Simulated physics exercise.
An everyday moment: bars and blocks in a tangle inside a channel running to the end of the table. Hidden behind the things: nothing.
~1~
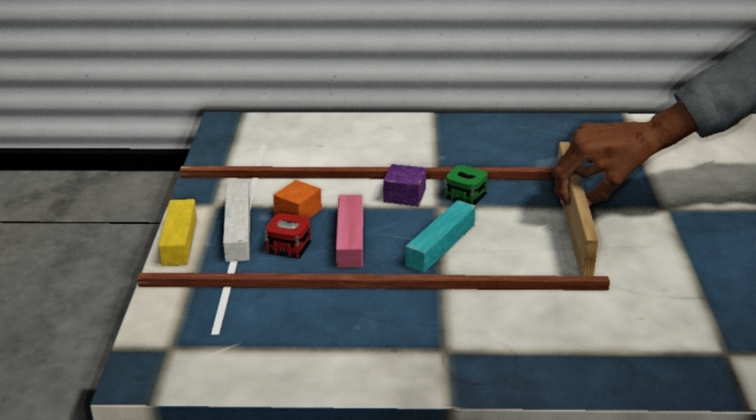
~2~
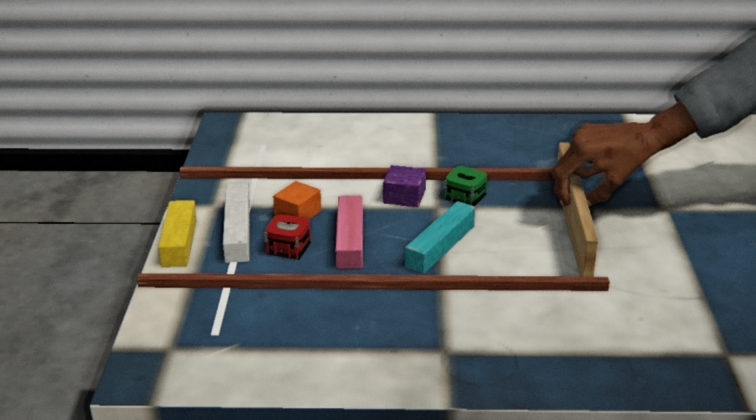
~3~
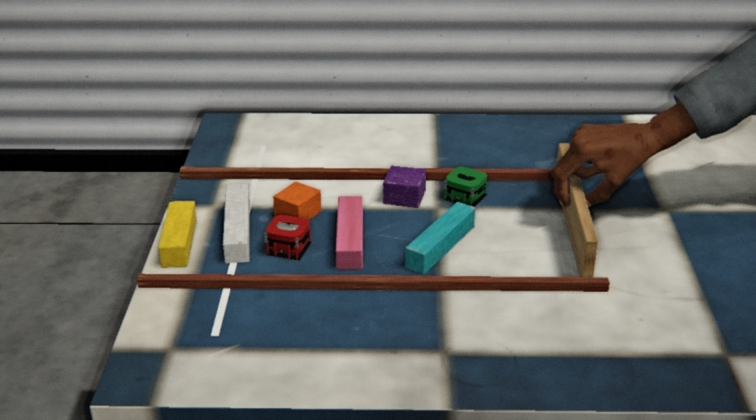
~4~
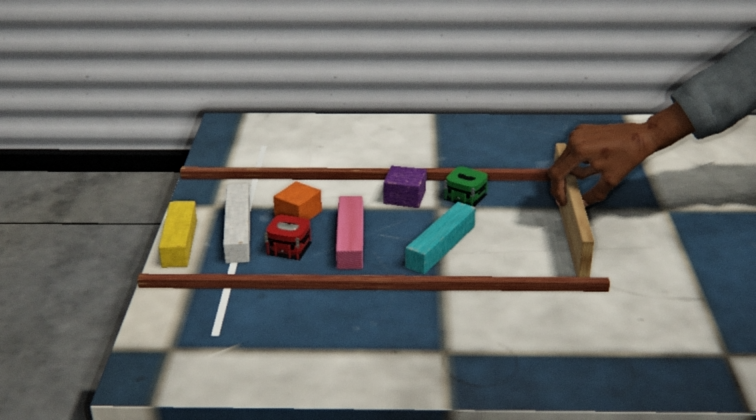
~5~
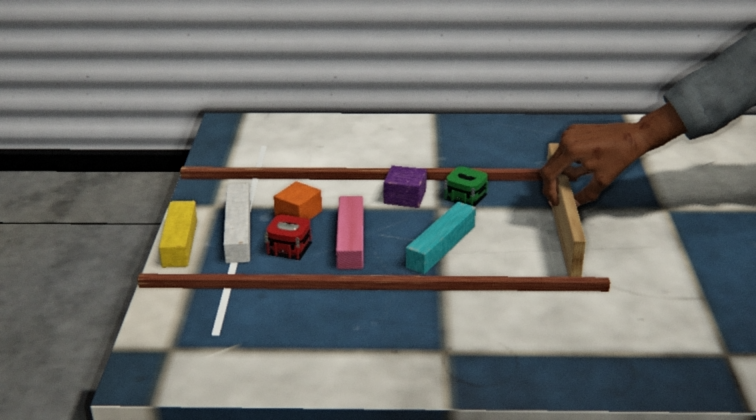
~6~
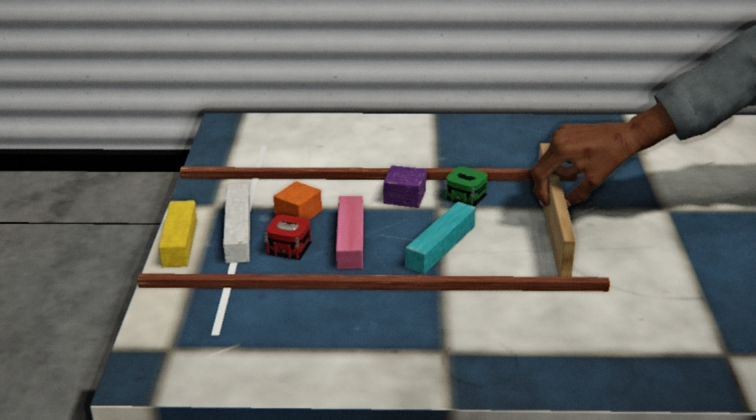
A hand slides a wooden board slightly left toward colorful blocks, which stay still.
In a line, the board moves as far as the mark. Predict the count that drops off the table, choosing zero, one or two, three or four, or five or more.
The count that drops off is one or two.
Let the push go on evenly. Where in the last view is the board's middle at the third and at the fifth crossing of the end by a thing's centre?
The first one at (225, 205), the next at (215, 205).
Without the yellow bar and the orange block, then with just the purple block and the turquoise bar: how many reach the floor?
Taking the two tries in turn, it comes to 1 and 1.
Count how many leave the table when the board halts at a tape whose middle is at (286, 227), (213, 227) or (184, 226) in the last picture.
Down on the floor: 0, 4 and 6.
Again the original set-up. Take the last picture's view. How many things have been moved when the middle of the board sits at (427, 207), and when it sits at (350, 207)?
At the first spot 3, then 6.
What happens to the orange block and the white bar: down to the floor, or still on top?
As for the orange block, it is still on top, and the white bar goes down.
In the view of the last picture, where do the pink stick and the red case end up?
Near (206, 230) and (171, 238).
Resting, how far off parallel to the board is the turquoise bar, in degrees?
It measures close to 0 degrees.
Early on, none off yet; yellow bar at rest near (179, 233); white bar at rest near (237, 221); red case at rest near (289, 237).
A while later, none off yet; yellow bar at rest near (179, 233); white bar at rest near (237, 221); red case travelled a little near (269, 239).
Finally, the number that fall off is one or two; lost, white bar and yellow bar.
